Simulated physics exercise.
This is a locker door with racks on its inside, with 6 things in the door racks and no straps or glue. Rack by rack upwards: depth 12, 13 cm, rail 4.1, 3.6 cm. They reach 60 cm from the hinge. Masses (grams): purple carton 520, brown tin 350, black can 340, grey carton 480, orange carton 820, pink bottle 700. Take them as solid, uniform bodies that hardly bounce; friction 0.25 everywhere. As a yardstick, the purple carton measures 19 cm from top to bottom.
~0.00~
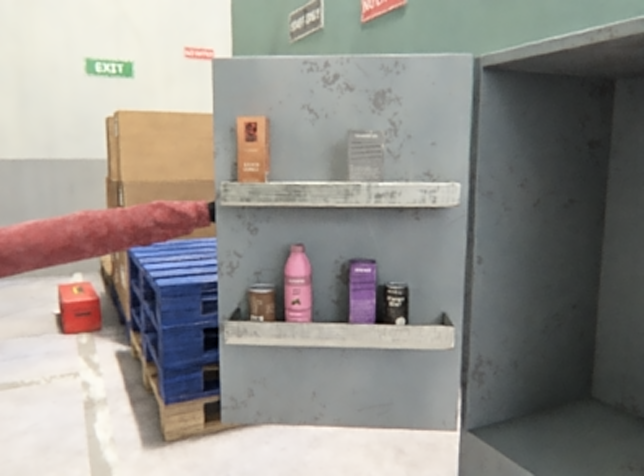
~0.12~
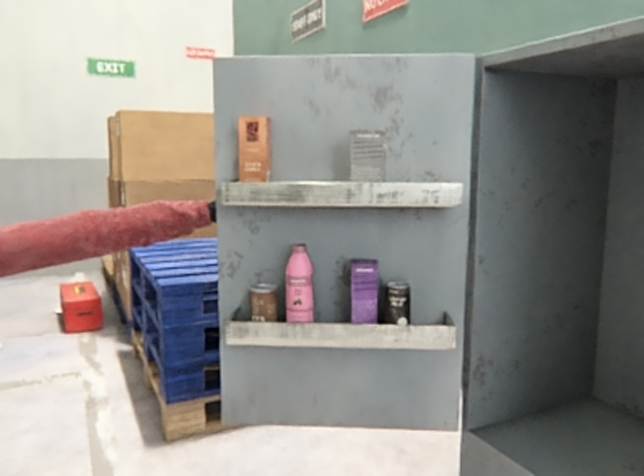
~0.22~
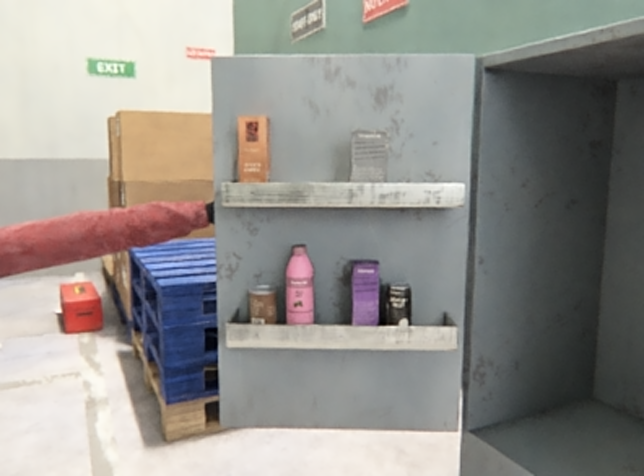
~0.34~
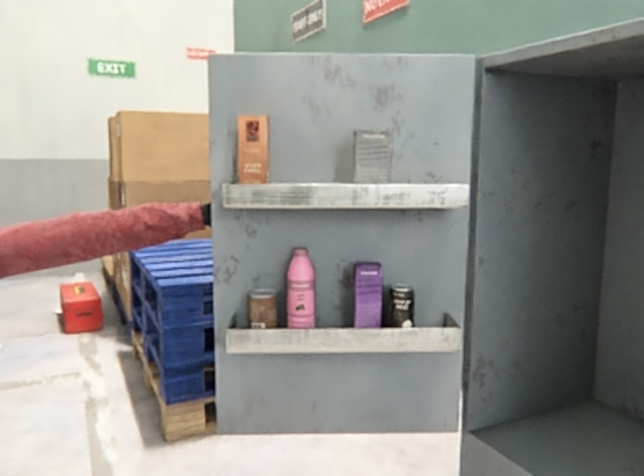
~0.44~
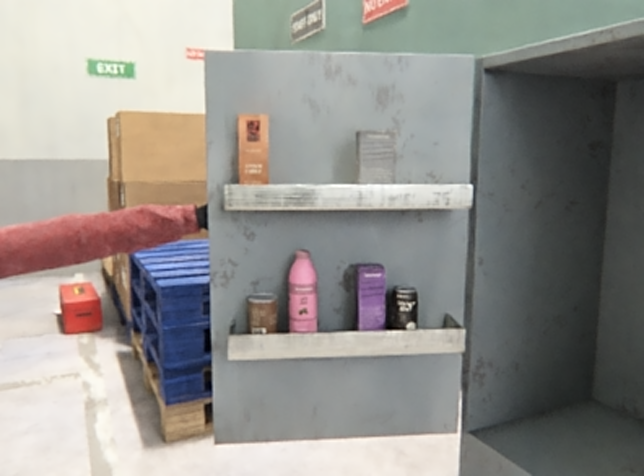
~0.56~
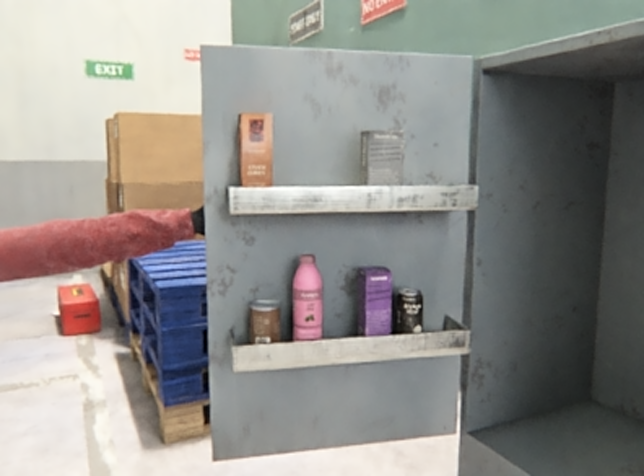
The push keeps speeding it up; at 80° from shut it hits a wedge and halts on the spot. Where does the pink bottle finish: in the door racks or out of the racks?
The pink bottle keeps to its rack.
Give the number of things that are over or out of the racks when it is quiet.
That comes to 1.
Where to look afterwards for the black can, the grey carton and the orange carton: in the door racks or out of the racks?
The black can ends in the door racks; the grey carton is still in the door racks; the orange carton ends out of the racks.
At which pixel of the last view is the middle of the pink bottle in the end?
Near (359, 322).
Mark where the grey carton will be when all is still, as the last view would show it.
Near (425, 167).
Around 0.86 s, door at 80°.
Around 1.26 s, door at 80°; pink bottle at 5° to upright near (355, 320); orange carton on its side; brown tin shifted 4 cm.
Around 1.56 s, door at 80°; orange carton now out of the racks; pink bottle at 3° to upright near (362, 322); brown tin shifted 4 cm.
Around 1.76 s, door at 80°; pink bottle shifted 2 cm near (360, 322); brown tin shifted 4 cm; purple carton shifted 3 cm.
Finally (2.8 s), out of the racks, orange carton; the other 5 still in place (within 5 cm). In the last view, pink bottle near (359, 322).
